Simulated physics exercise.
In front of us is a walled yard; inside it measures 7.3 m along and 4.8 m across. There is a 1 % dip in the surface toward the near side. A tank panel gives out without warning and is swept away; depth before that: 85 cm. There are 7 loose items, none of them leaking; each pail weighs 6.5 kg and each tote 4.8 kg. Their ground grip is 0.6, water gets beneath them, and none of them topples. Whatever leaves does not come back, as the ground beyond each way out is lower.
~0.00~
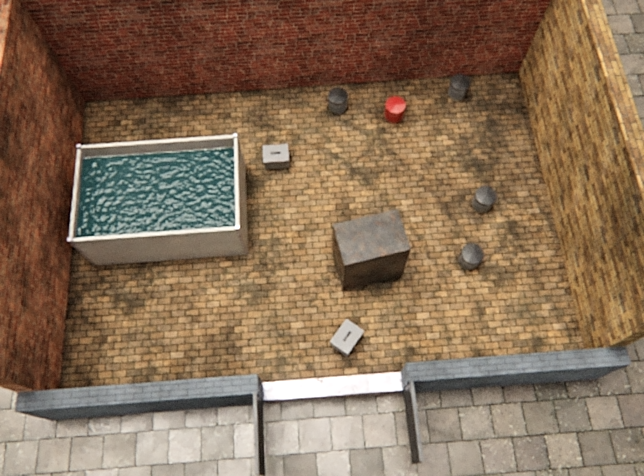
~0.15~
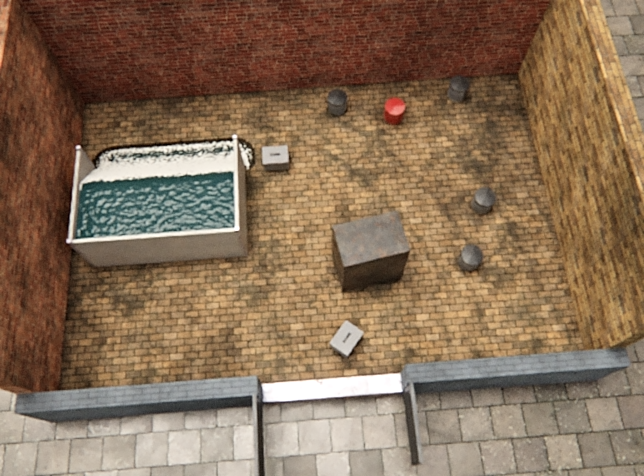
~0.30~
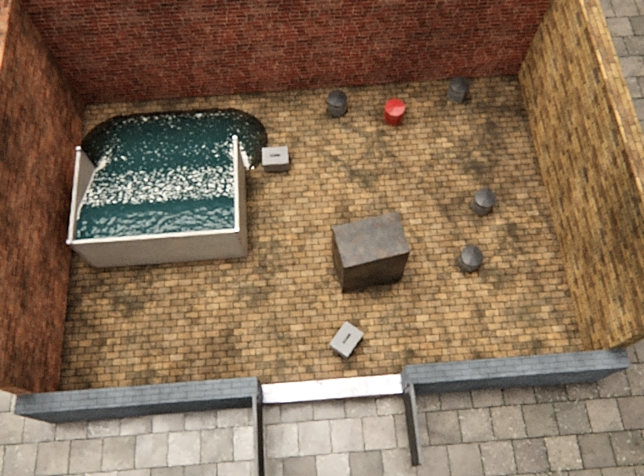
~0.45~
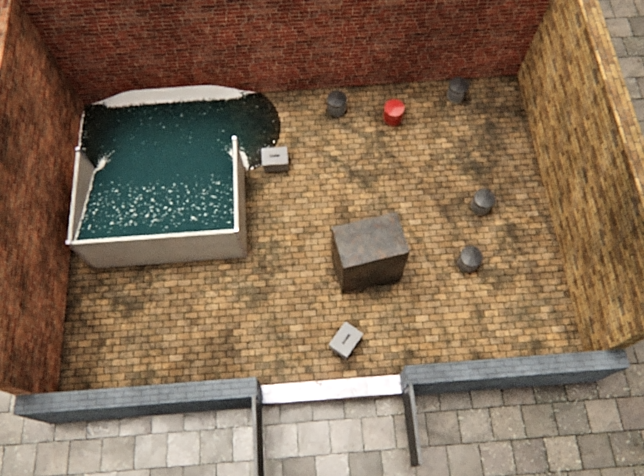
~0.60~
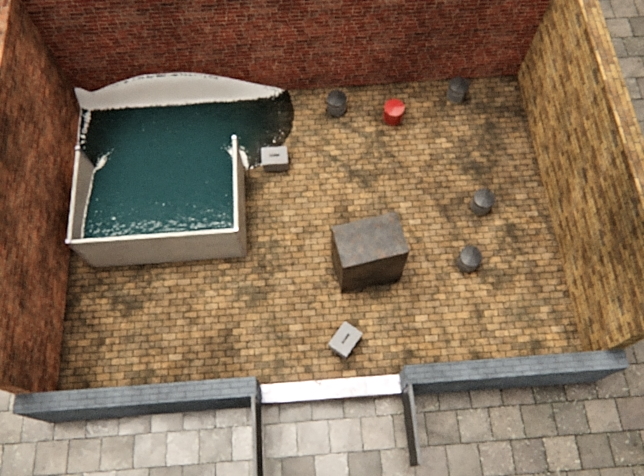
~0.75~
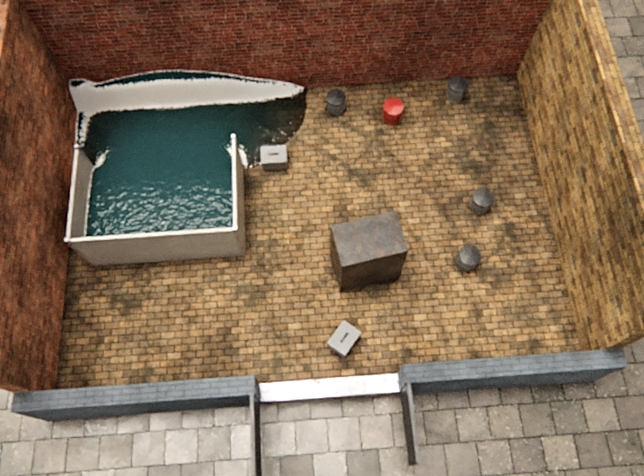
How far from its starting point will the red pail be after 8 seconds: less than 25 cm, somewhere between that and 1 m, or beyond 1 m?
Long shift.
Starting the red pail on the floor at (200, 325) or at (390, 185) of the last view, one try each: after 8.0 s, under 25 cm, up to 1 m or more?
Try one, it keeps its spot; try two, it is swept a long way.
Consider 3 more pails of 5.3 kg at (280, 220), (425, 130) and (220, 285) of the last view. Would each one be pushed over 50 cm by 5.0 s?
So that's within the threshold, beyond the threshold and within the threshold, in that sequence.
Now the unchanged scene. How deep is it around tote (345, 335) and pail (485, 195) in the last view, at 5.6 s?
I'd put it at 9 cm and 5 cm respectively.
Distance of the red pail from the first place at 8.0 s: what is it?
I'd say close to 400 centimetres.
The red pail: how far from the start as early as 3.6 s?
About 250 cm.
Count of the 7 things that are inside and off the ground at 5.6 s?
That would be 3 of them.
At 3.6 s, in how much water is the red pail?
Near 15 cm deep.
After 1.6 s the red pail is near (394, 106), 0.0 m from its start, aground; 0 of 7 are out; 0 afloat.
After 3.6 s the red pail is near (524, 189), 2.4 m from its start, afloat; 0 of 7 are out; 3 afloat.
After 5.6 s the red pail is near (523, 320), 3.9 m from its start, afloat; 0 of 7 are out; 3 afloat.
After 8.0 s the red pail is near (316, 337), 3.9 m from its start, aground; 1 of 7 are out; 2 afloat.
